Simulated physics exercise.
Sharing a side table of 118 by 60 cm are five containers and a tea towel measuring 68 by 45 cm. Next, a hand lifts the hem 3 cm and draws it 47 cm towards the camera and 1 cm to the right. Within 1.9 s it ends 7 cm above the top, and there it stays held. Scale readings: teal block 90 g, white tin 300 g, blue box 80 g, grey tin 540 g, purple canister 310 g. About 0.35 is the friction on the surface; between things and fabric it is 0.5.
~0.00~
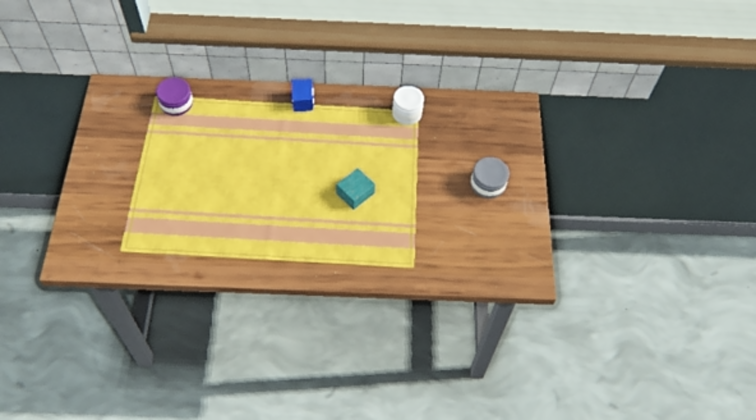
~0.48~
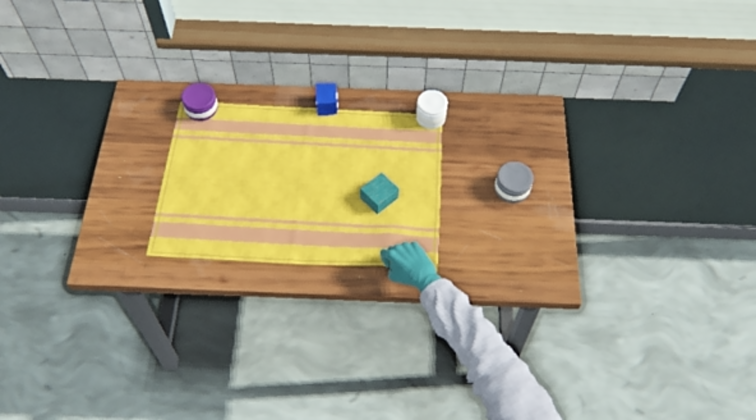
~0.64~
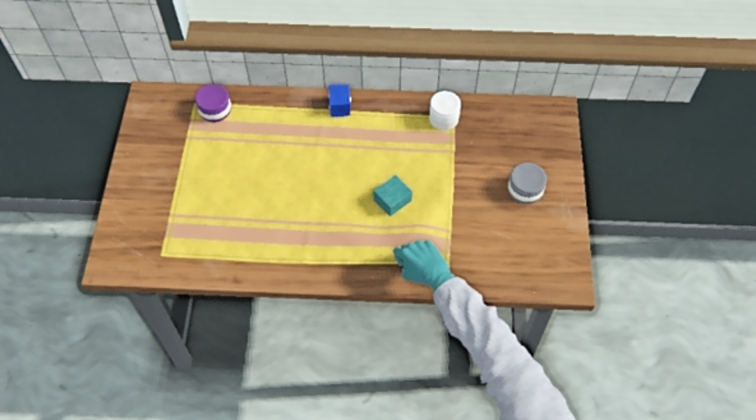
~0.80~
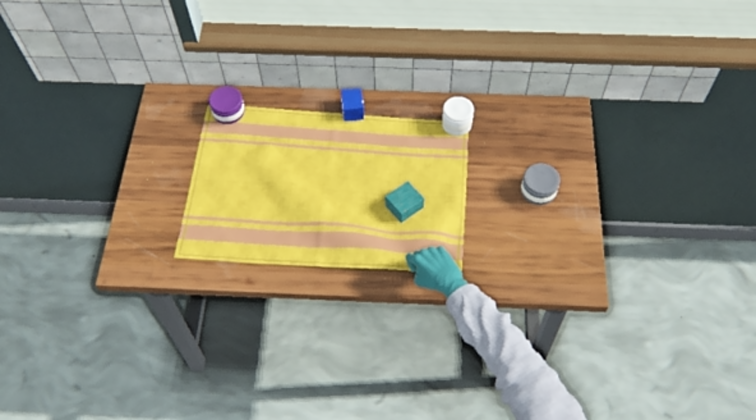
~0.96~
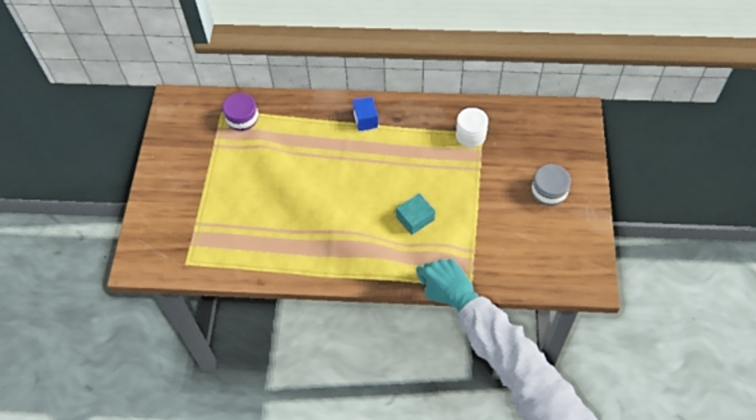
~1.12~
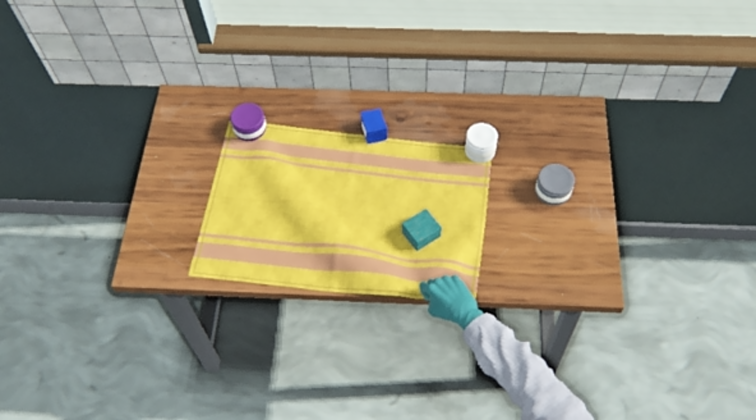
The clip shows a gloved hand reaching to the near edge of a yellow towel on a wooden table and drawing it slightly towards the camera, the teal block, white tin, blue box and purple canister shifting with it.
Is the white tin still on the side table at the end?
It will not last up there.
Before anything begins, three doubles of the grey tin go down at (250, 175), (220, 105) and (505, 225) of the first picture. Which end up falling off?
First leaves the top, second keeps its place, third keeps its place.
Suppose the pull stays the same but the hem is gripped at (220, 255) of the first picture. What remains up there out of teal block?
Then the teal block leaves the top.
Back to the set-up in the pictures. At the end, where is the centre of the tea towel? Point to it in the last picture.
Close to (356, 347) in pixels.
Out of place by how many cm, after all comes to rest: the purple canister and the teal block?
The purple canister moves roughly 40 cm and the teal block ends up over the edge.
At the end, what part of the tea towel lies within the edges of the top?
About 15 per cent.
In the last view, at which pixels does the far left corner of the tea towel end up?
That corner ends up near pixel (279, 220) in the last view.
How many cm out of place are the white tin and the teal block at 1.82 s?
About: White tin 35 cm, teal block 35 cm.
By 1.5 s, 75 % of the tea towel is still over the top; white tin 24 cm off its start, teal block 22 cm off its start, blue box 20 cm off its start.
By 1.8 s, 50 % of the tea towel is still over the top; white tin 36 cm off its start, teal block 34 cm off its start, blue box 32 cm off its start.
By 2.2 s, 30 % of the tea towel is still over the top; white tin 48 cm off its start at (478, 276), teal block 44 cm off its start at (428, 371), blue box 44 cm off its start at (411, 245).
By 2.5 s, 15 % of the tea towel is still over the top; white tin over the edge, blue box 50 cm off its start, teal block over the edge.
By 4.1 s, 15 % of the tea towel is still over the top; white tin over the edge, teal block over the edge, blue box 51 cm off its start at (414, 270), purple canister 41 cm off its start at (294, 227).
